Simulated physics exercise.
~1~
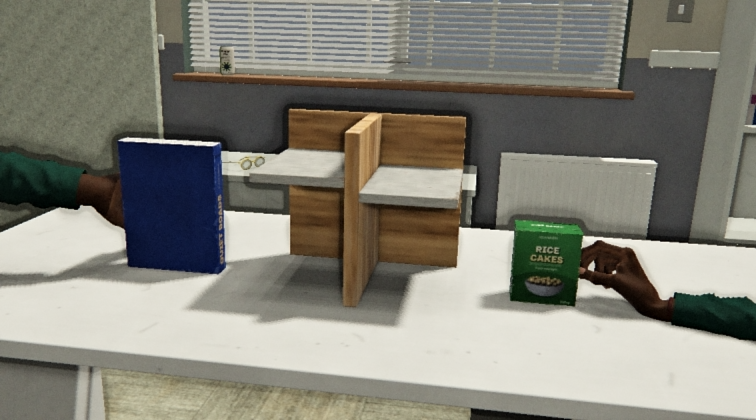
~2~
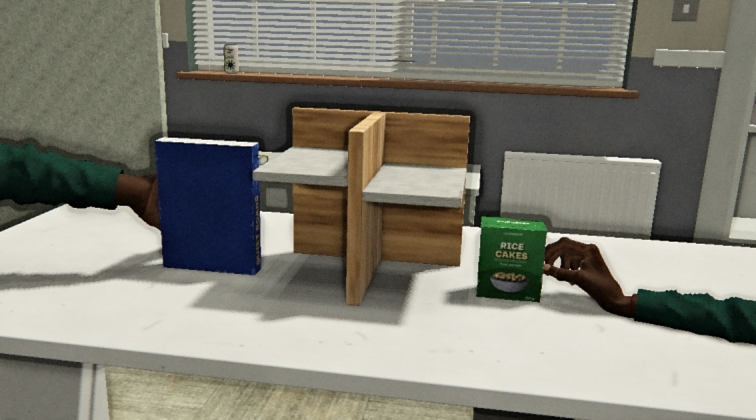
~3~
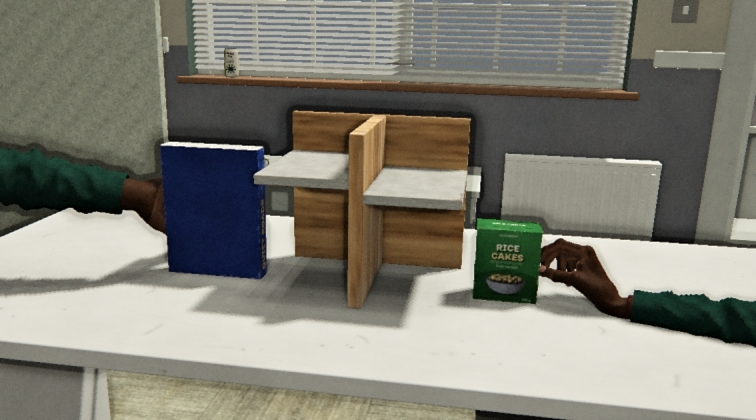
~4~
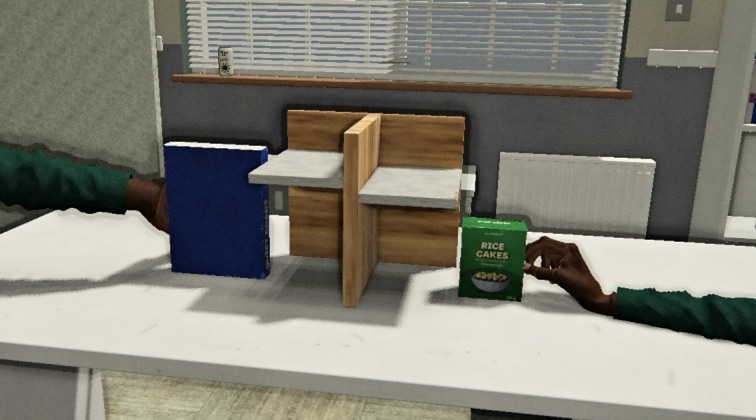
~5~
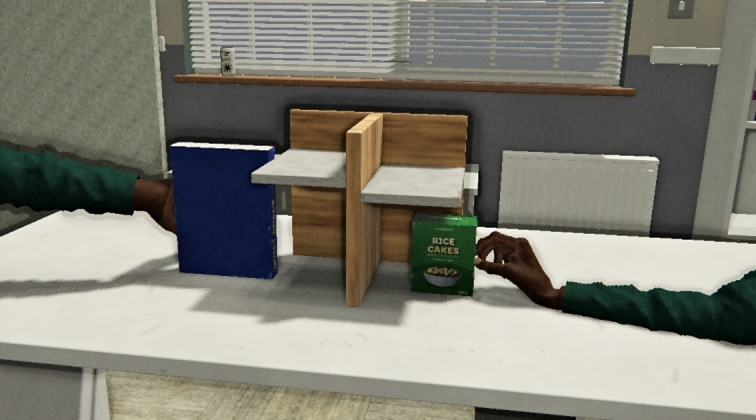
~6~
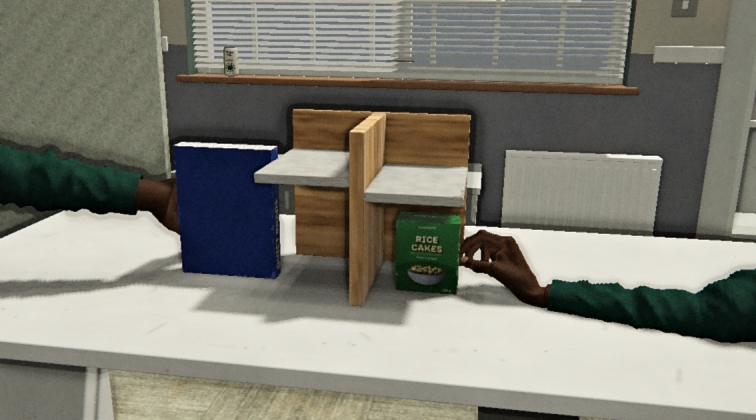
A tall blue book and a small green packet of rice cakes, each held by a dark-sleeved green arm, slide inward across a white table toward a wooden rack with a low grey shelf on each side. The slightly swaying view faces the table, with a window and a white radiator behind. The book moves right from the left side while the packet moves left from the right. The book reaches the left opening and stops, standing too tall for the shelf. The packet continues beneath the right shelf, ending upright under it with the hand still beside it.
